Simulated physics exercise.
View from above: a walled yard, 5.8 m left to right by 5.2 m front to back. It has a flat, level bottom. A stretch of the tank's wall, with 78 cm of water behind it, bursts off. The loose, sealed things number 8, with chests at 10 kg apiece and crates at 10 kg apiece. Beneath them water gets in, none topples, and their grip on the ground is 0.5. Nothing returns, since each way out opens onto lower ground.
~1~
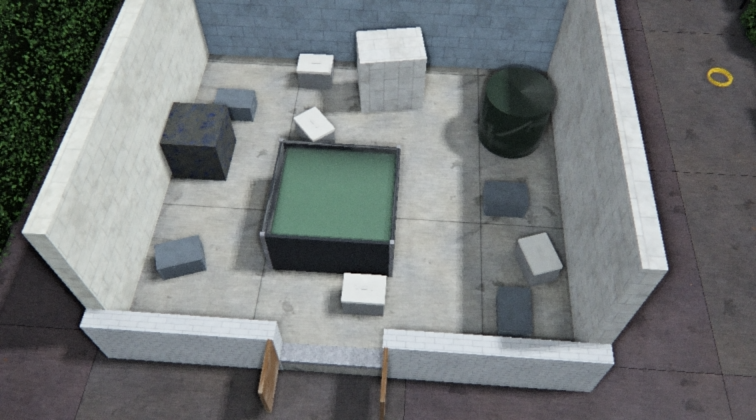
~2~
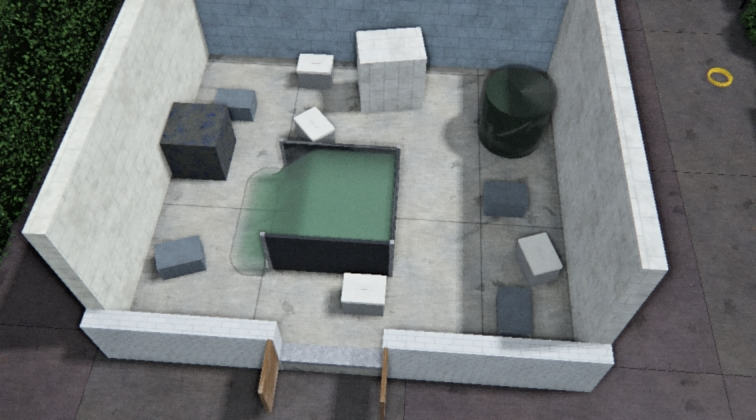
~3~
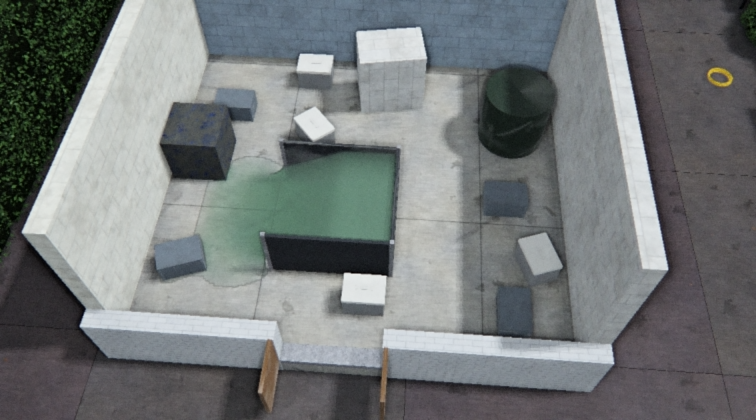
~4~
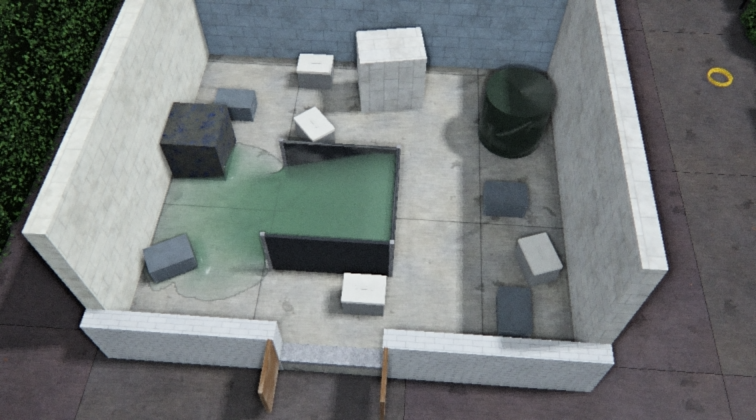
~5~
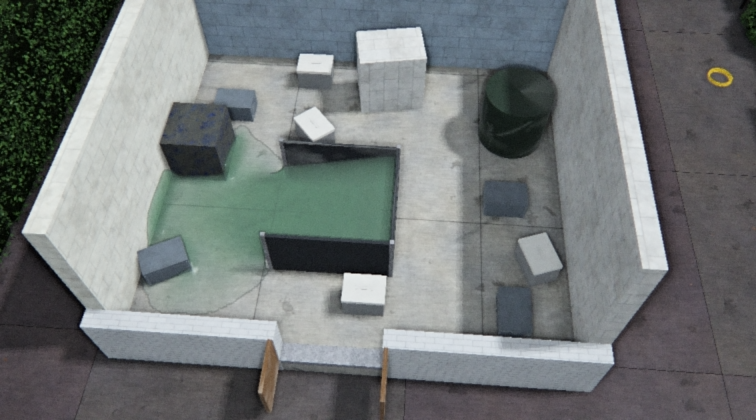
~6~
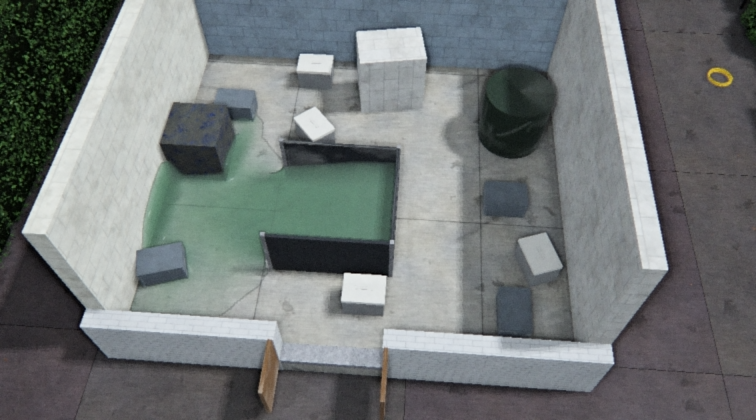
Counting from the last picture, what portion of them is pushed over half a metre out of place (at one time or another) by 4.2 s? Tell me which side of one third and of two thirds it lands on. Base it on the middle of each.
A large share, two thirds or beyond.
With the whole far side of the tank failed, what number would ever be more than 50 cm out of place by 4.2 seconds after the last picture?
Count: 5.
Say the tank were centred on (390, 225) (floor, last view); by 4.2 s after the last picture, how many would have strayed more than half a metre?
Count: 6.
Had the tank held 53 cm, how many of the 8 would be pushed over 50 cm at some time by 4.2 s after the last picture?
I count 5 of them in that case.
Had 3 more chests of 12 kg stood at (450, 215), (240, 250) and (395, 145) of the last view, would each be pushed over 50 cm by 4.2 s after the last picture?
Check, in order - not exceeded, exceeded, not exceeded.
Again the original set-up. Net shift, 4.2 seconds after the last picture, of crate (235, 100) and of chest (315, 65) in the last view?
The first is off by 40 cm, the second by 100 cm.
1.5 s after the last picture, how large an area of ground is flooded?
My estimate is roughly 14 m2.
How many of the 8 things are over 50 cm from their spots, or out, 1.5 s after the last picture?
Count: 2.
Then, 0.4 s after the last picture 1 of 8 are over 50 cm from their spots; 0 afloat.
Then, 1.5 s after the last picture 2 of 8 are over 50 cm from their spots; 2 afloat.
Then, 2.8 s after the last picture 5 of 8 are over 50 cm from their spots; 5 afloat.
Then, 4.2 s after the last picture 5 of 8 are over 50 cm from their spots, and 6 have been at some point; 5 afloat.
